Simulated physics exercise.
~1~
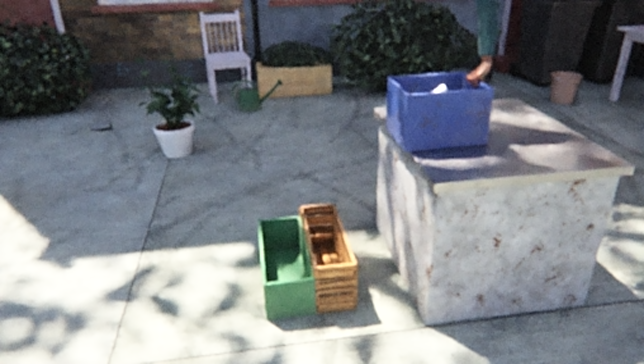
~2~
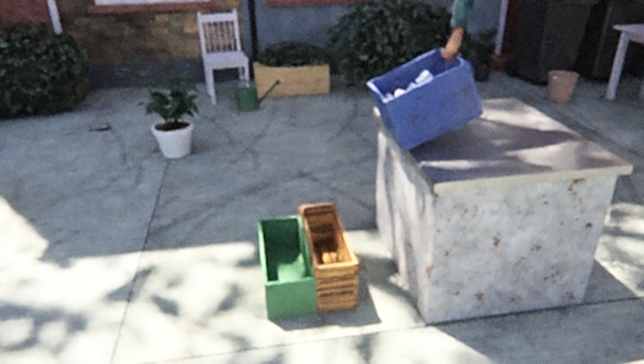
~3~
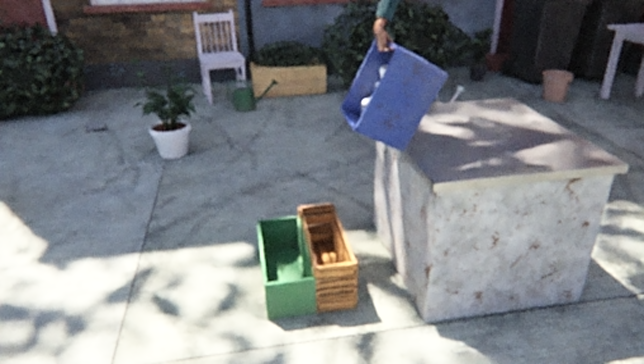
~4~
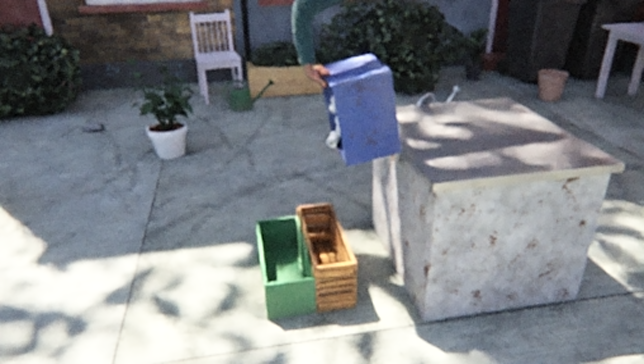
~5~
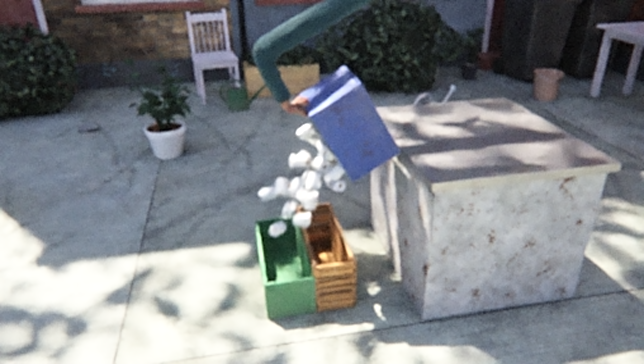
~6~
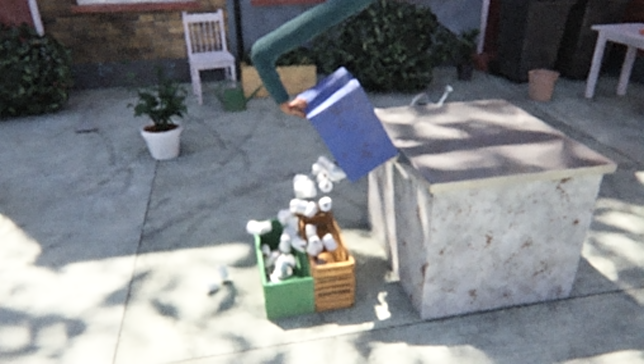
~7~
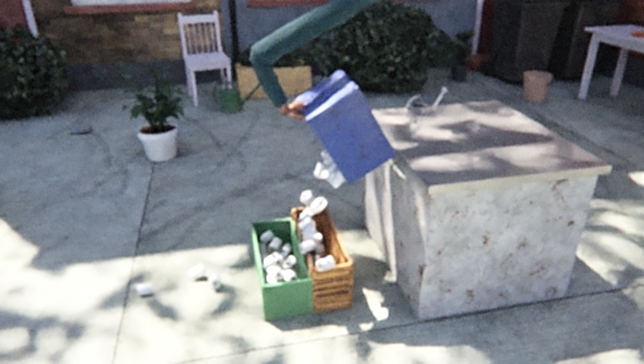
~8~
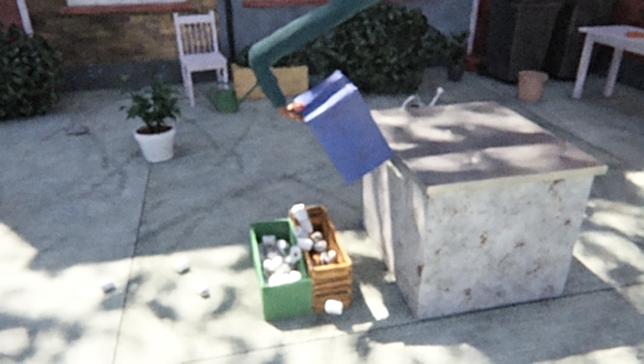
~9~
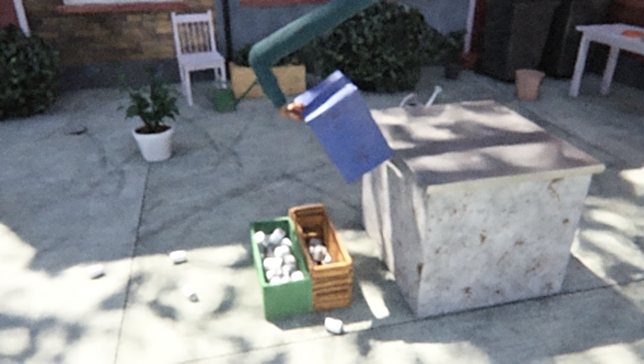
A blue crate of white rolls sits on a speckled, block-like bench at the right of a sunlit paved yard, seen from slightly above, with a green box and a slatted wooden box side by side on the ground to its left. A hand lifts the crate, carries it left past the bench's edge and tips it steadily over. White rolls tumble out in a stream, dropping into both boxes while several scatter across the paving. The crate empties and stays tilted in the hand, leaving the green box heaped, fewer rolls in the wooden one, and a few strays lying mostly to the left.
